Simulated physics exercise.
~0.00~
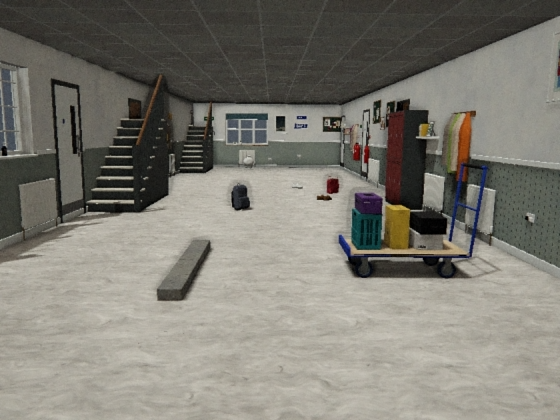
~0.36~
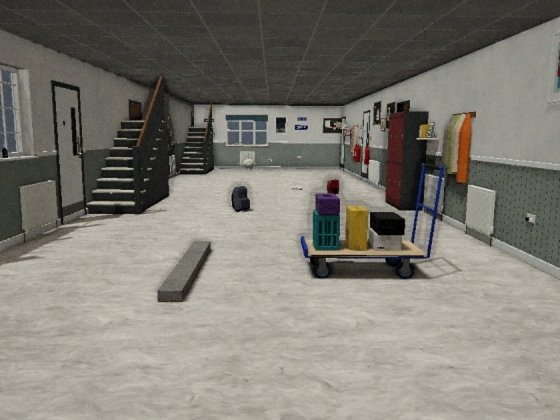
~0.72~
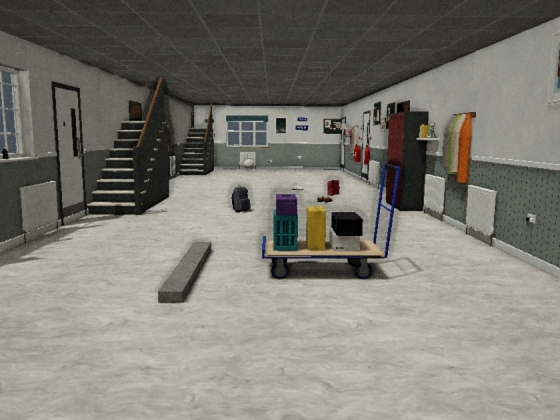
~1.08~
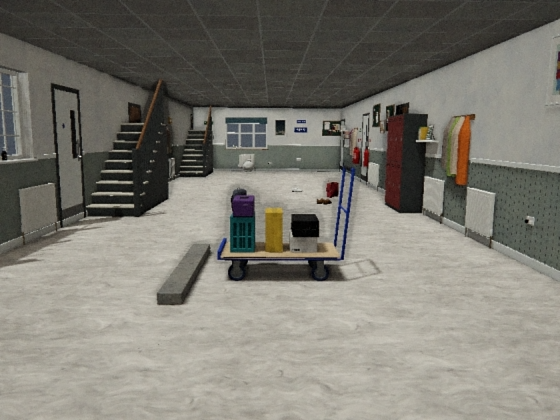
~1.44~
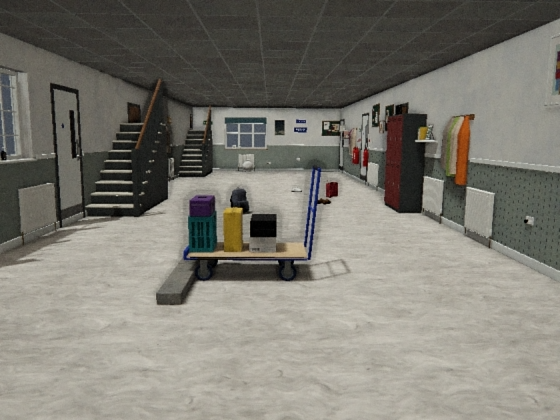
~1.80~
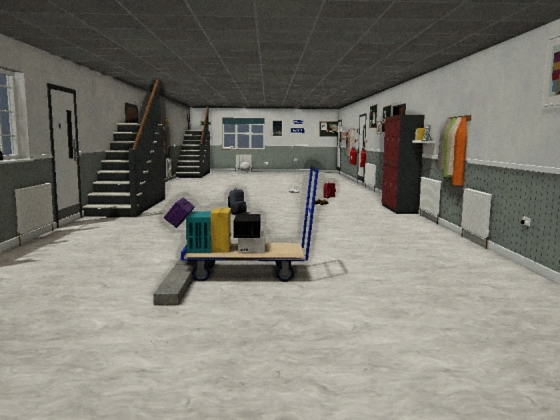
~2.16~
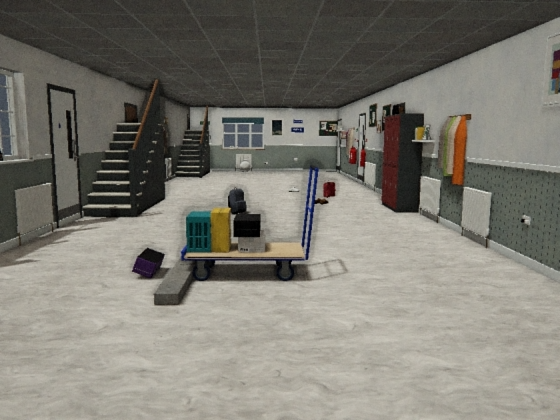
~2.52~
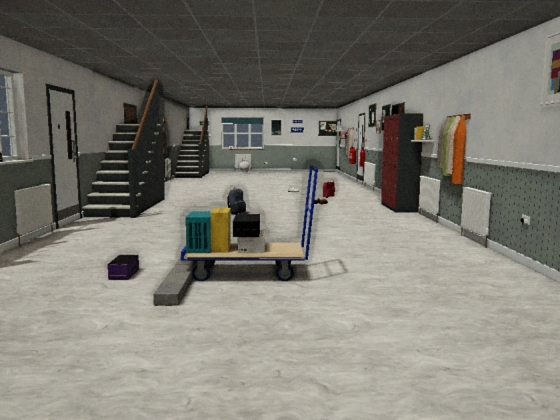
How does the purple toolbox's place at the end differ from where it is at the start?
At the start the purple toolbox sits on top of the teal crate on the trolley, over on the right. At the end it lies on the floor at the left, beyond the kerb.
A flat trolley with a blue handle carries a purple toolbox on a teal crate, a yellow carton, and a black crate on a white parcel. It is seen from the side in a long room with stairs on the left and a red locker on the right. The trolley rolls left across the pale floor towards a low grey kerb and stops against it. The toolbox slides off the teal crate and tumbles over the front, while the carton and the stacked pair shift slightly left. The toolbox ends upside down on the floor beyond the kerb, with everything else still aboard.
